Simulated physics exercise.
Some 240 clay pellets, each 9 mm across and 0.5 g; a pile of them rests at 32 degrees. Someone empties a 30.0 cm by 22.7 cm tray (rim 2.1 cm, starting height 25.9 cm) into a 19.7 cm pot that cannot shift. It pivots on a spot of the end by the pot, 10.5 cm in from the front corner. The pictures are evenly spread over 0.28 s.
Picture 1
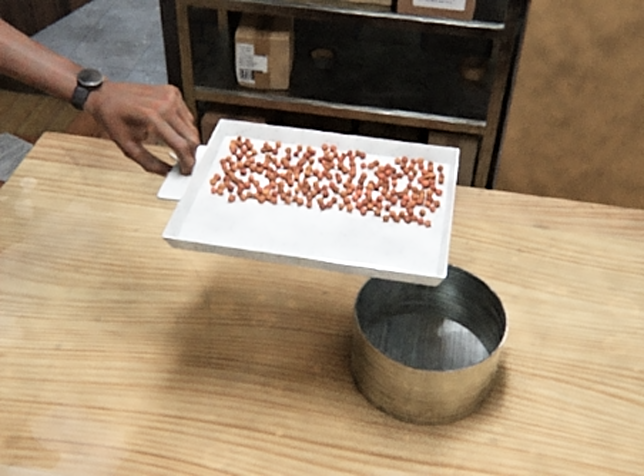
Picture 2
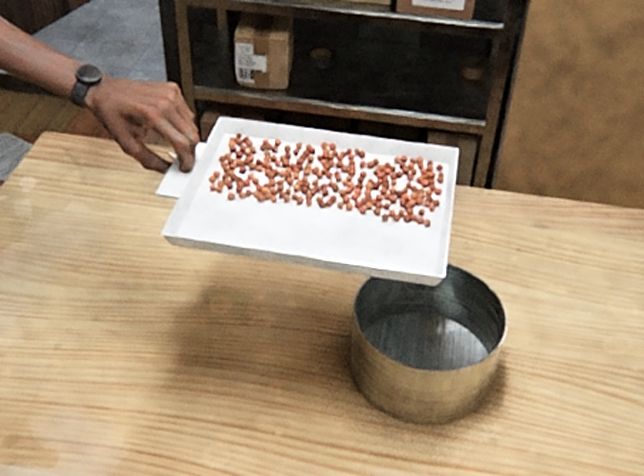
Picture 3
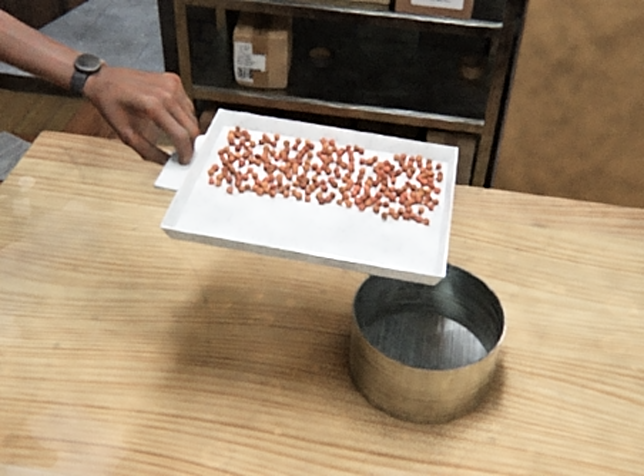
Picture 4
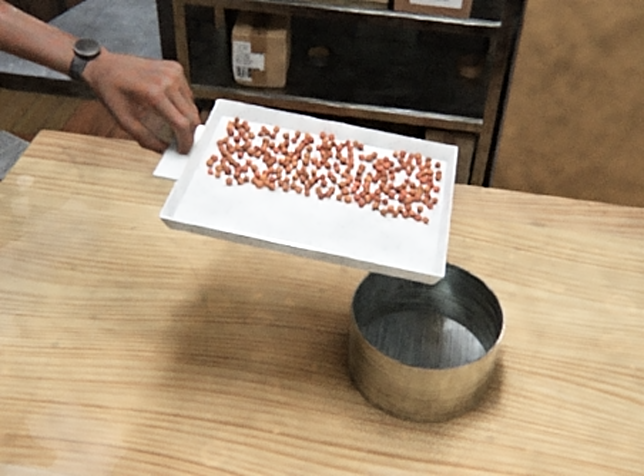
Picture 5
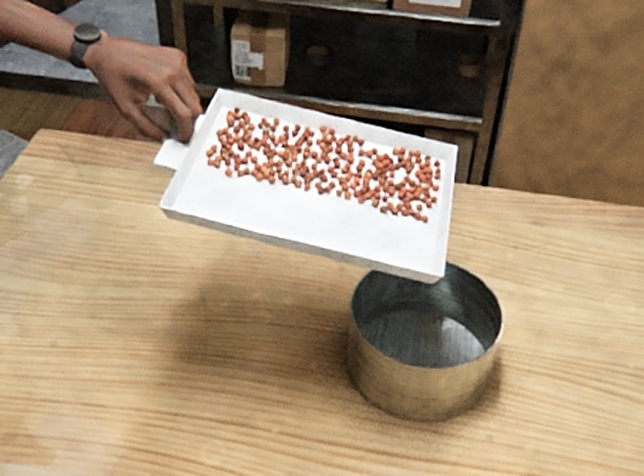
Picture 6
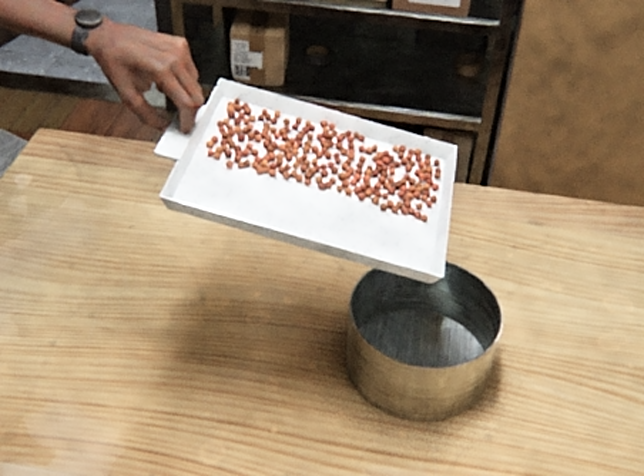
A white tray of small reddish pieces slowly tilts as a hand raises its left end.
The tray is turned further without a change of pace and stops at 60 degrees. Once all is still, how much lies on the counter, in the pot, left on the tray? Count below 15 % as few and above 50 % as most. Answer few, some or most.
Counter: Few, pot: Few, tray: Most.
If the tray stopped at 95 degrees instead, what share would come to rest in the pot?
It would be near 55 per cent.
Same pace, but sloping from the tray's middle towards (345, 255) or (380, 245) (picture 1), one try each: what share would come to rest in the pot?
About 0 and 0 per cent.
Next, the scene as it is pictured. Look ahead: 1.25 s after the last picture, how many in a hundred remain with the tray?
Some 95 per cent of the load.
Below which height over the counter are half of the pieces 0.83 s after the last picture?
Some 30 cm.
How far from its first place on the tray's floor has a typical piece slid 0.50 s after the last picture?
About 8 cm.
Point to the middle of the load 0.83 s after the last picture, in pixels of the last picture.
At about (427, 179).
Then, 0.50 s after the last picture, tilt 34 degrees; the tray holds 100 %, the pot 0 %.
Then, 0.83 s after the last picture, tilt 50 degrees; the tray holds 100 %, the pot 0 %.
Then, 1.25 s after the last picture, tilt 60 degrees; the tray holds 95 %, the pot 0 %.
In the end, counter 0 %, pot 0 %, tray 95 %.
